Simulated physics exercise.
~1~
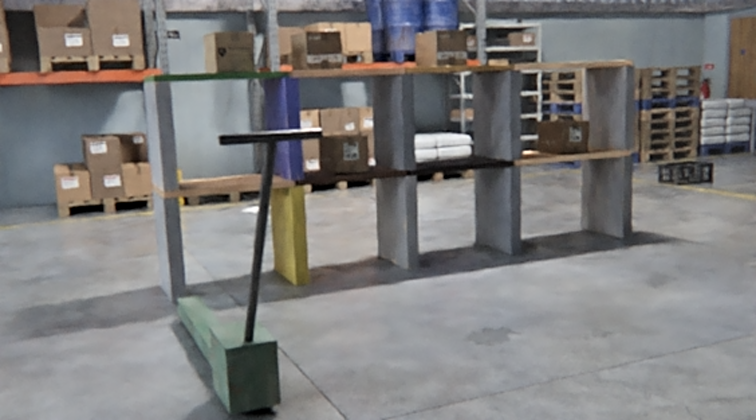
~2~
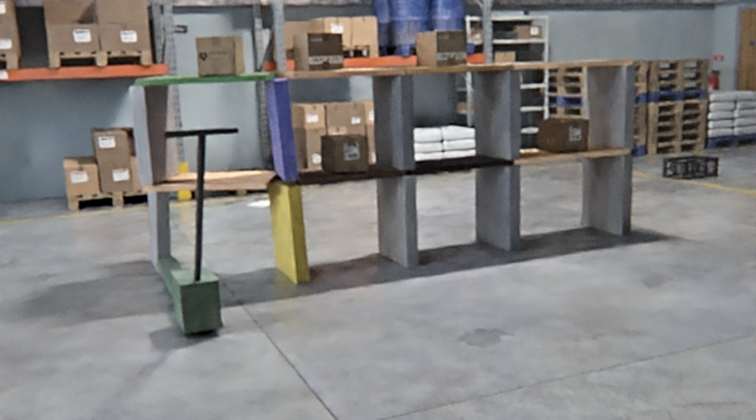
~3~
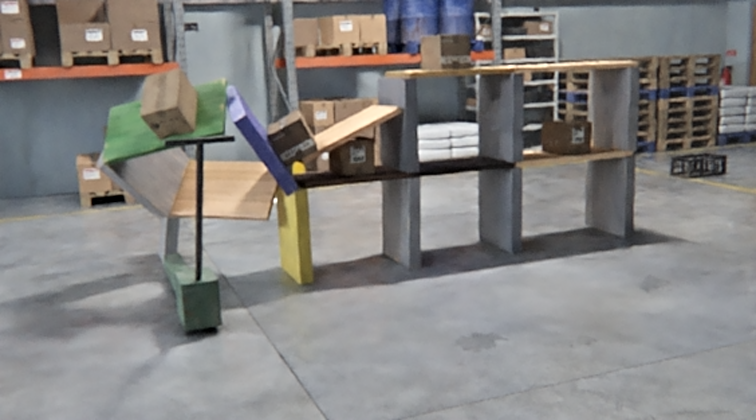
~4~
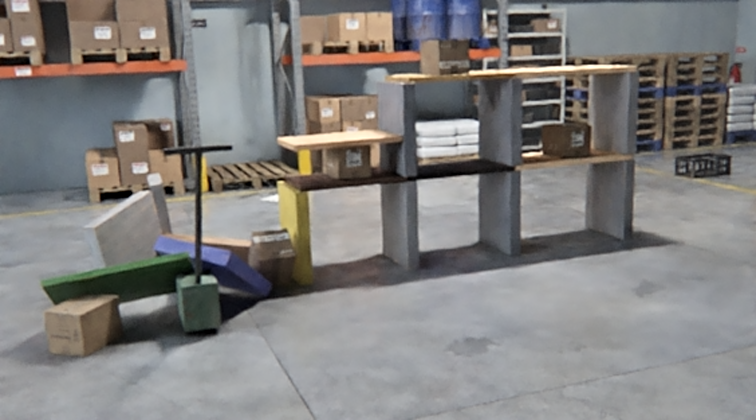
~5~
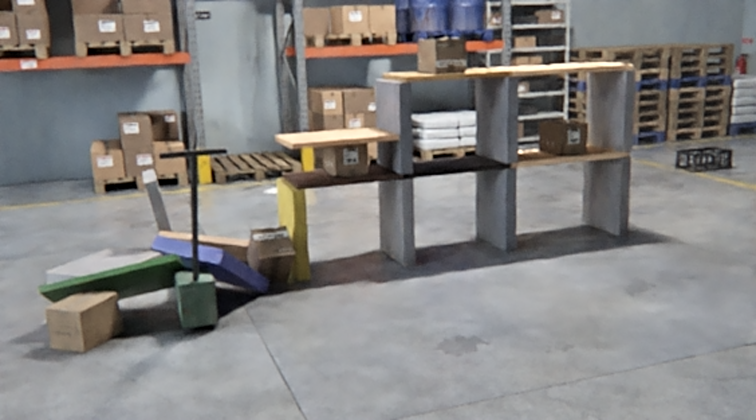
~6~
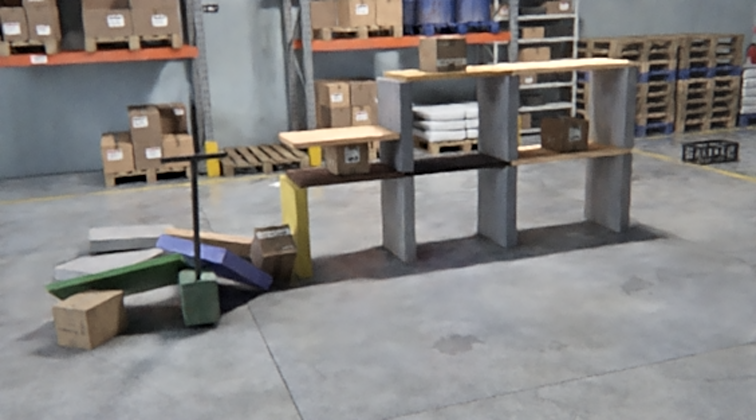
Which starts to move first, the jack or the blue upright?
The jack starts to move first, sliding in to the base of the shelving. The blue upright is still in place then and only tips afterwards.
In a storeroom, a jack topples the shelving's left end, but the yellow upright stays standing.
